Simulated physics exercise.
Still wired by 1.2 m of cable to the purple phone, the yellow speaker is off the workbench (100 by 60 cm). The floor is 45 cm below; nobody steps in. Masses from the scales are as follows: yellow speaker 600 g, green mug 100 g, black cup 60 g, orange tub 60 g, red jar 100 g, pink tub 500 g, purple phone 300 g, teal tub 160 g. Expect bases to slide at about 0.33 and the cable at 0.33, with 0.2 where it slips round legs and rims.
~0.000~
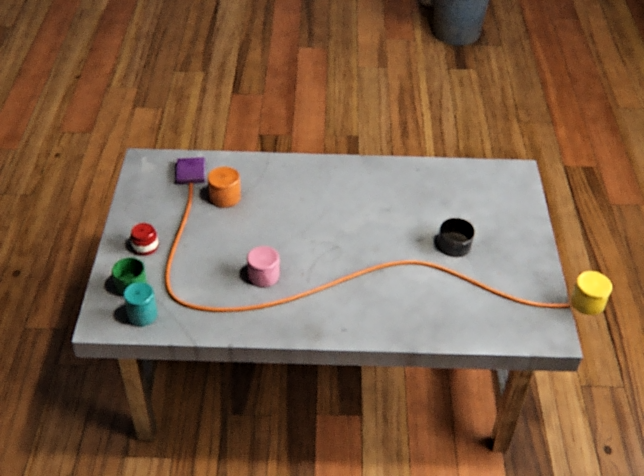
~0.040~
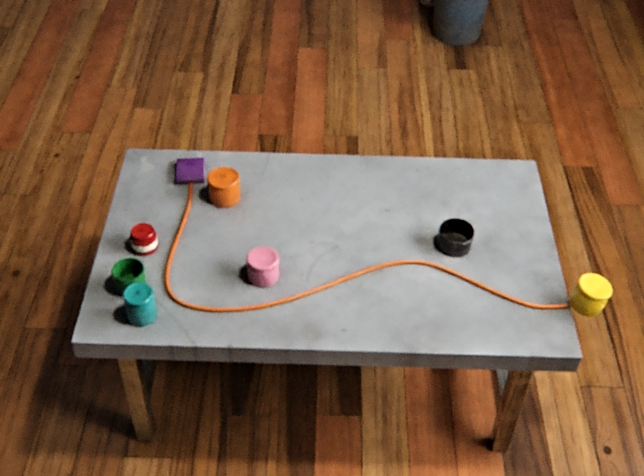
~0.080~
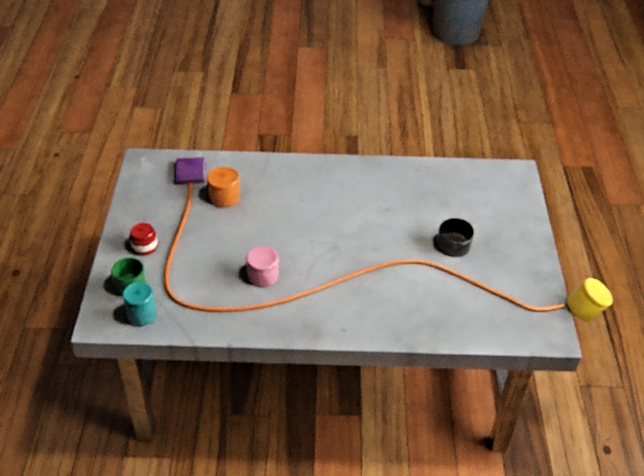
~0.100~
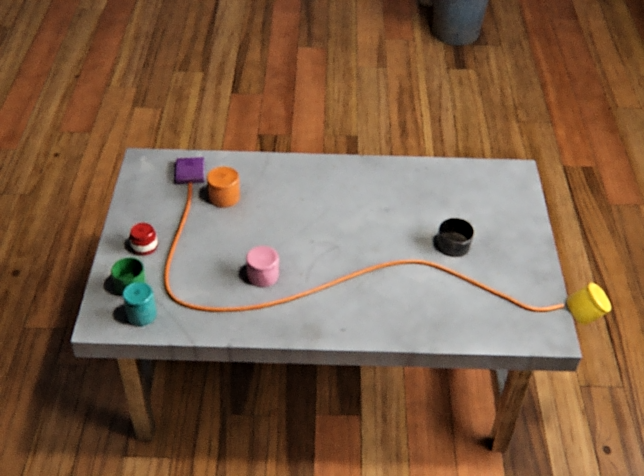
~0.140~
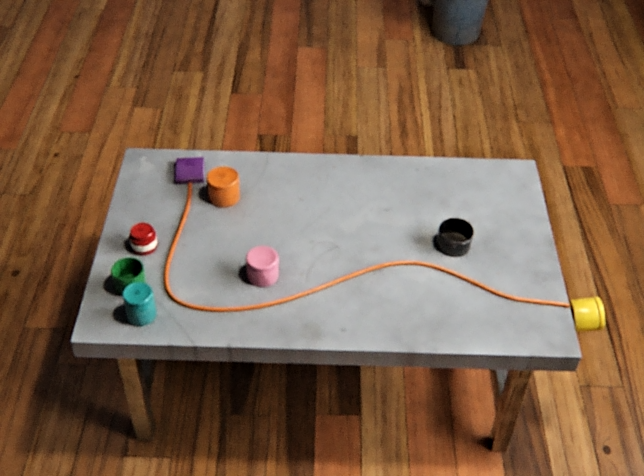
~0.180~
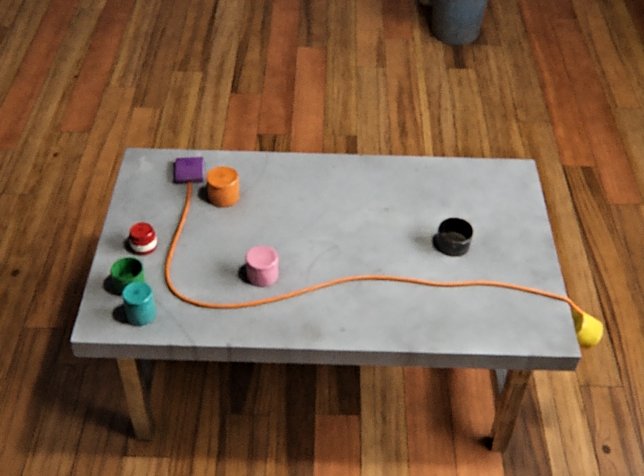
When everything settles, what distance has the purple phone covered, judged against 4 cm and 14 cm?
My guess is the movement will be considerable.
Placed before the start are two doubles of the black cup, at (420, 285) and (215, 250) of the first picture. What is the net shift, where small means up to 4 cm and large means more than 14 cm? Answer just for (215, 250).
At that spot the shift is big.
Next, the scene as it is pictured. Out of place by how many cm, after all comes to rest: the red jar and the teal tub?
In the end the red jar has moved about 0 cm, while the teal tub has moved about 0 cm.
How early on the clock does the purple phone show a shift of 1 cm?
Purple phone: Roughly 0.32 s.
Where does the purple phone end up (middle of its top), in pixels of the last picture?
In the last view, the top sits at about (234, 248).
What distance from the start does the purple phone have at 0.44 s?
By then the purple phone has moved close to 15 cm.
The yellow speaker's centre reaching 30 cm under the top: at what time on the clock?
Time: 0.32 s.
By 0.4 s, the cable's tail end at (225, 214); purple phone 13 cm off its start, pink tub 8 cm off its start, orange tub 6 cm off its start.
By 0.7 s, the cable's tail end at (252, 251); purple phone 28 cm off its start, pink tub 12 cm off its start, orange tub 10 cm off its start.
By 0.9 s, the cable's tail end at (254, 253); purple phone 29 cm off its start at (234, 248), pink tub 12 cm off its start at (303, 227), orange tub 10 cm off its start at (262, 186).
By 1.2 s, the cable's tail end at (254, 253); purple phone 29 cm off its start, pink tub 12 cm off its start, orange tub 10 cm off its start.
By 2.4 s, the cable's tail end at (254, 253); purple phone 29 cm off its start at (234, 248), pink tub 12 cm off its start at (303, 227), orange tub 10 cm off its start at (262, 186), yellow speaker over the edge.
